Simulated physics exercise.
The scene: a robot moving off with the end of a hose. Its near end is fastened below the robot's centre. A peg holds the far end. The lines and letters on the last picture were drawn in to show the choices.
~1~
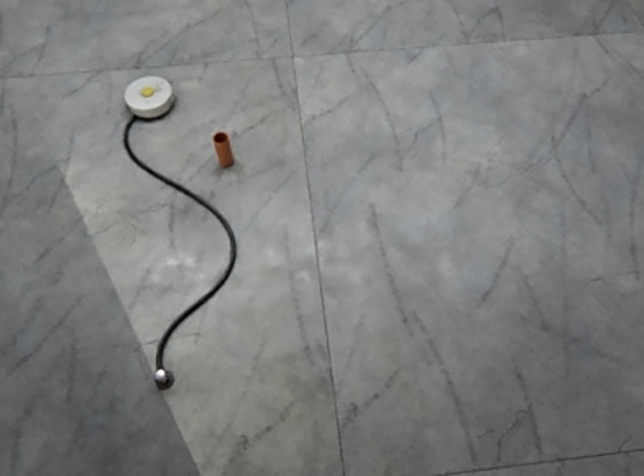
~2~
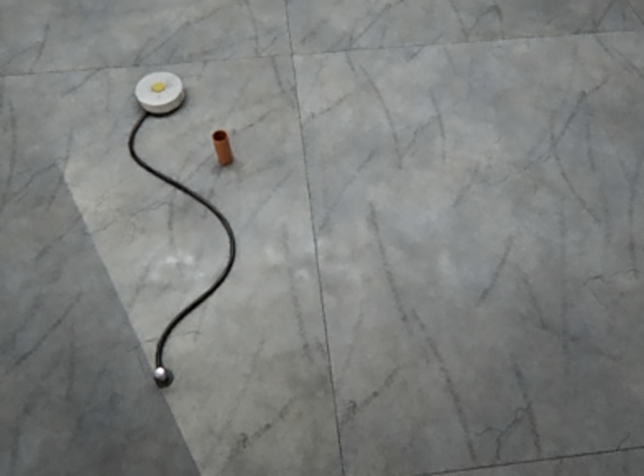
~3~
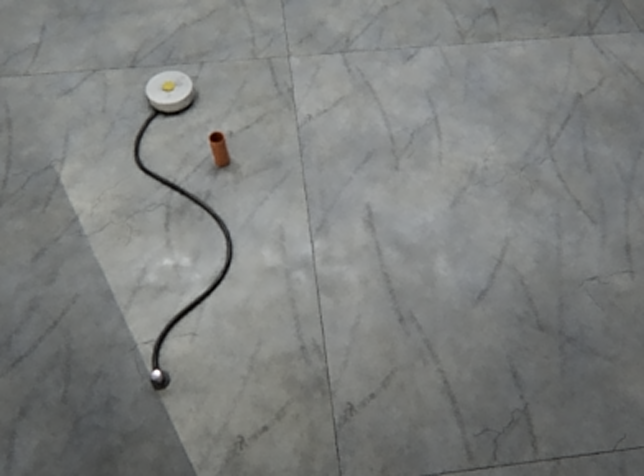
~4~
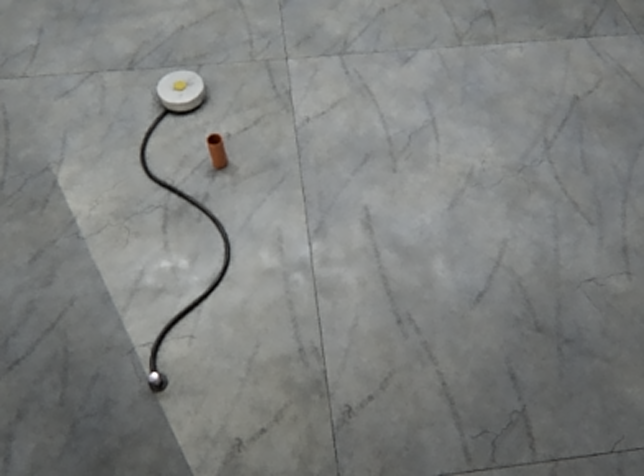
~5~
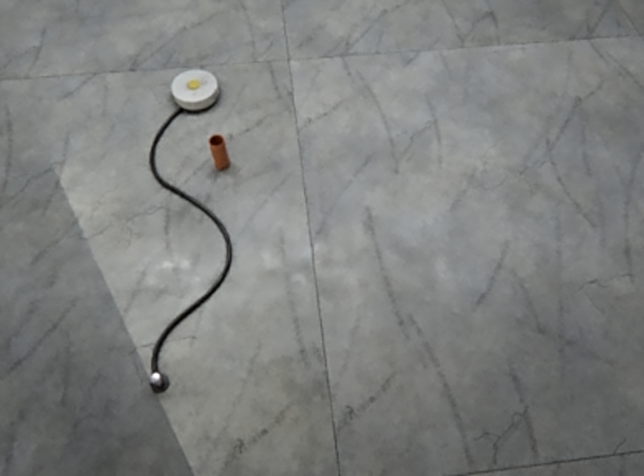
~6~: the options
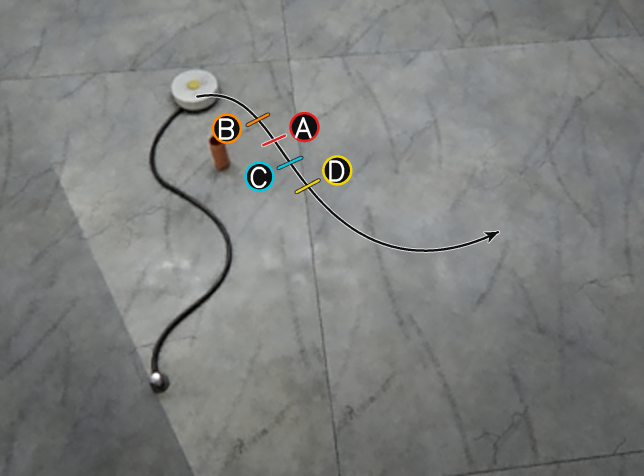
A round white robot with a yellow spot on top moved a short way right across the gray tiled floor, shifting one end of a curvy black hose past a small orange post.
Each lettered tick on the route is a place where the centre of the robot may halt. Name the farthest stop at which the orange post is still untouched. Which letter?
All is well up to C.
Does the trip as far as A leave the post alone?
Yes.
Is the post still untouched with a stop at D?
For that mark, no.
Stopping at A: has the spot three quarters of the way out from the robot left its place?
By then, no.
On the marked copy, A at (274, 140); B at (258, 120); C at (290, 163); D at (308, 186); the route from (197, 97) via (317, 197) to (498, 232).
With C. Early on, robot (240, 98), middle of the hose (209, 213).
Further on, robot (268, 127), middle of the hose (209, 213).
At the end, robot (290, 157), middle of the hose (209, 213); nothing has been touched.
As for the rest, A is safe but short; B is safe but short; D brings the hose against the post.
